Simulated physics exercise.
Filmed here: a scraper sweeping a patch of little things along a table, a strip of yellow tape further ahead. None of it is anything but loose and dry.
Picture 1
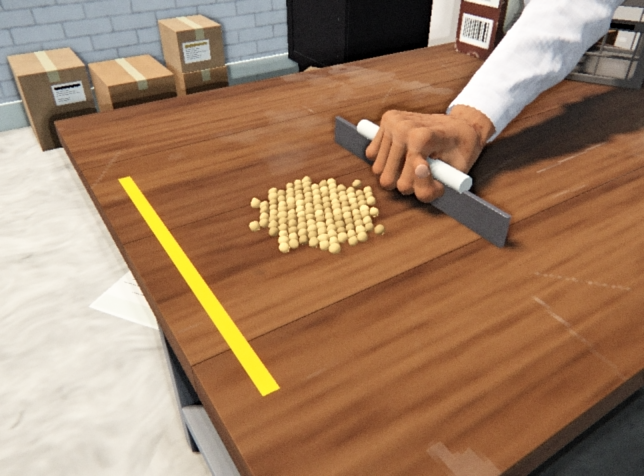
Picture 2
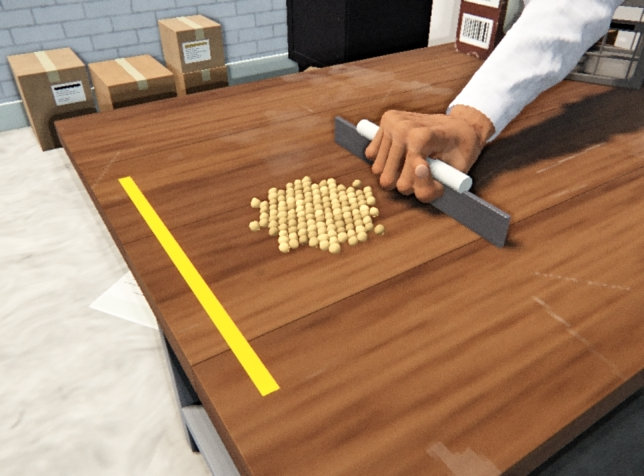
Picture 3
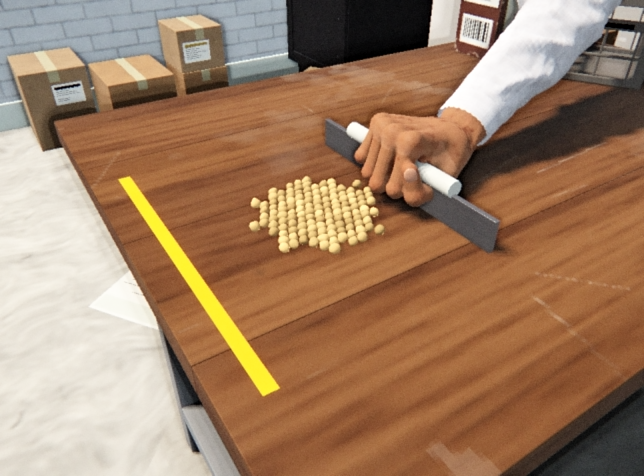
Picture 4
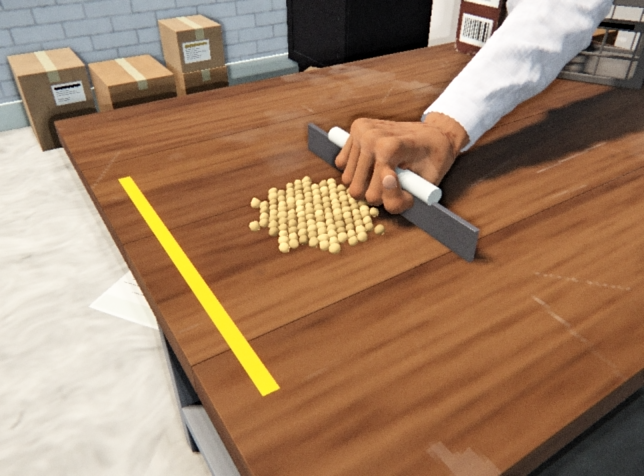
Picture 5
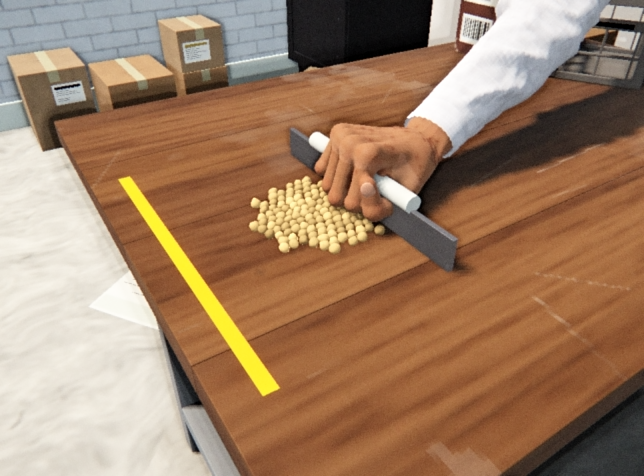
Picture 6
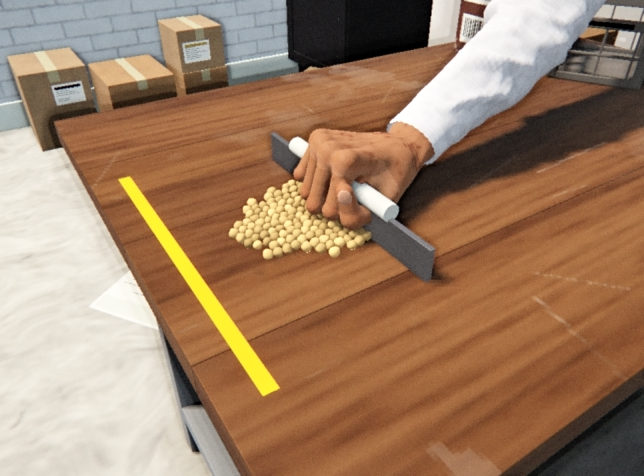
The clip shows a hand holding a gray scraper still beside a heap of dried chickpeas on a wooden table, then sliding it left into them, bunching the heap and pushing it slightly toward a yellow tape strip.
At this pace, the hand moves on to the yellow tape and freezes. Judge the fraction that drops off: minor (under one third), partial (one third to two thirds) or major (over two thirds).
The spill I expect is in the central third.
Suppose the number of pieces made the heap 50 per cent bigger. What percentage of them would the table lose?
It comes out near 60 per cent of the heap.
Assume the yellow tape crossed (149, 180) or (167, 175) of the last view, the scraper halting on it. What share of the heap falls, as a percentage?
Roughly 20 per cent the first time and 10 per cent the second.
Just after the last frame, scraper still moving, near (258, 206); heap all on the table, its front near (176, 271).
A moment on, scraper stopped at the yellow tape; heap roughly a third over the edge.
Further on, scraper stopped at the yellow tape; heap roughly half over the edge.
When it is over, scraper stopped at the yellow tape; heap roughly half over the edge.
